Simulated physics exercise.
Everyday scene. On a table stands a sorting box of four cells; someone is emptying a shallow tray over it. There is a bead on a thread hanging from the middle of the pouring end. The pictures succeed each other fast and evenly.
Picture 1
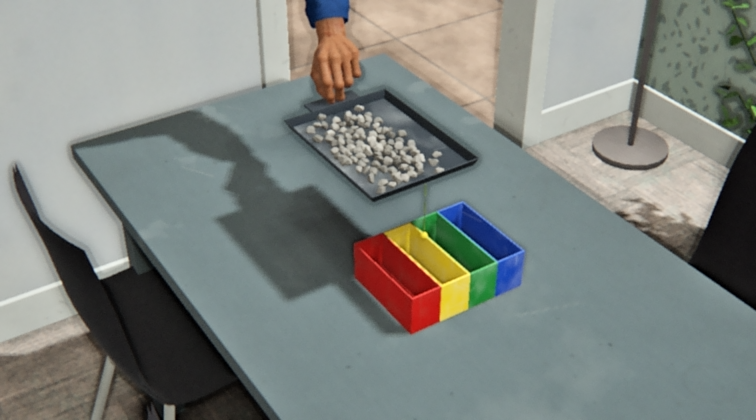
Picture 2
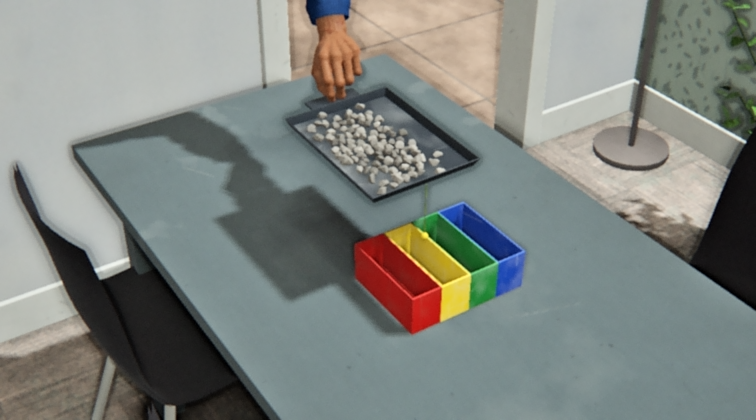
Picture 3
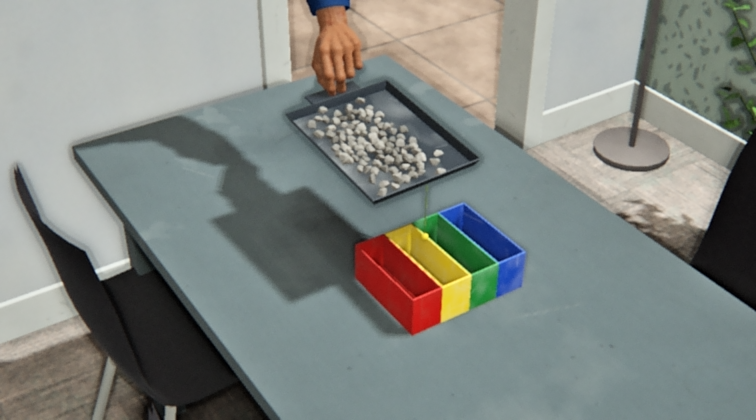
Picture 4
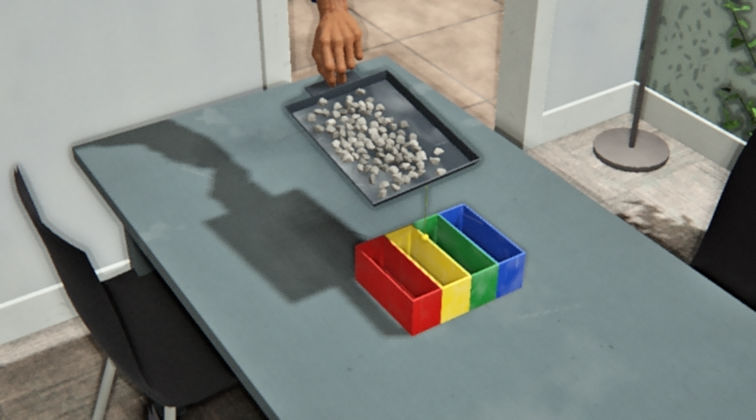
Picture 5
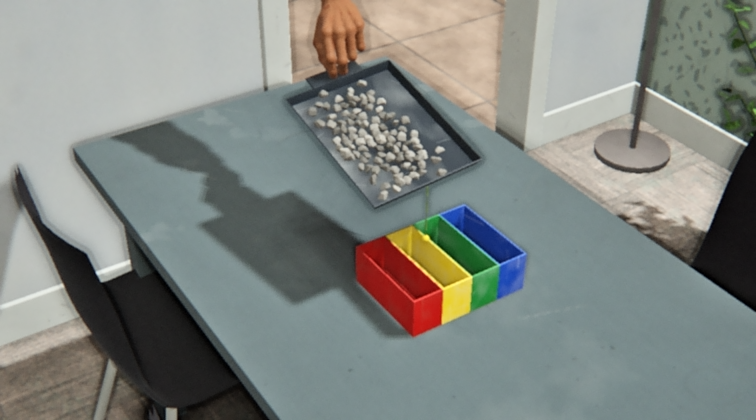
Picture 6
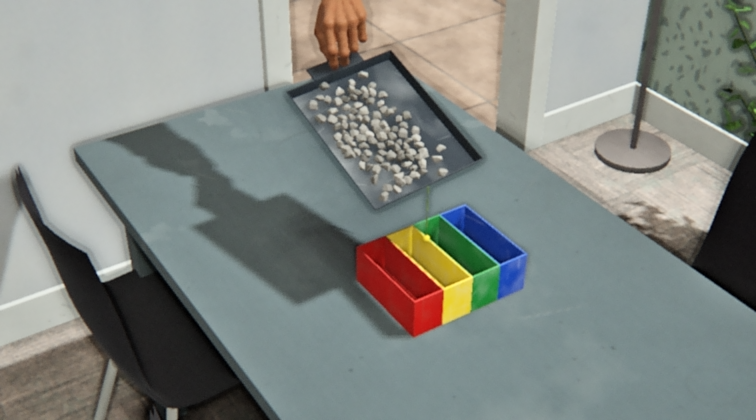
A hand reaching in from the top holds a dark shallow tray of pale gravel over a grey-blue table, seen from above at an angle in a room with a black chair at left. Below the tray sits an open box with red, yellow, green and blue cells from left to right. The hand gradually tilts the tray, its near left corner dipping slightly, while the camera stays still.
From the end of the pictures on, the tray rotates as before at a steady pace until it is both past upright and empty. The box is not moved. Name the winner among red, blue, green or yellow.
Winner: Red.
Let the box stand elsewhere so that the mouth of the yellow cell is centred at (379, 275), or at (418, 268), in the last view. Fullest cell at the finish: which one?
Taking the two placings in order, you'd get the cell in yellow and then red.
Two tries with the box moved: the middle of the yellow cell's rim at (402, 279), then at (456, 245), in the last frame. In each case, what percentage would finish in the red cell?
You'd get 30 in a hundred first and 10 in a hundred after that.
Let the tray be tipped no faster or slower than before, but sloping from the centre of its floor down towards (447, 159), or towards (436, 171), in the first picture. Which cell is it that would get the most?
First: The blue one, second: That blue cell.
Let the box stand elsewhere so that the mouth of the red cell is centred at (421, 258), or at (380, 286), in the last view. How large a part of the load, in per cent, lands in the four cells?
About 20 in a hundred, then about 90 in a hundred.
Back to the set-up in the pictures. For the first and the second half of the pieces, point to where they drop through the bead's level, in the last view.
It passes near (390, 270) first and then near (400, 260).
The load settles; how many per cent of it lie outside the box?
Estimated share: About 50 %.
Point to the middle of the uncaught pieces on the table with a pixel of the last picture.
The middle is around (373, 340).
Shortly afterwards, tray tipped steeply; near two thirds on the tray; only a few in the red cell; only a few in the yellow cell; near a quarter falling or outside the box.
Next, tray tipped past a quarter turn; near a third in the red cell; a little in the yellow cell; only a few in the green cell; near half falling or outside the box.
Some moments later, tray tipped past a quarter turn; near a third in the red cell; a little in the yellow cell; only a few in the green cell; near half falling or outside the box.
In the end, tray tipped past a quarter turn; near a third in the red cell; a little in the yellow cell; only a few in the green cell; none at all in the blue cell; near half outside the box.
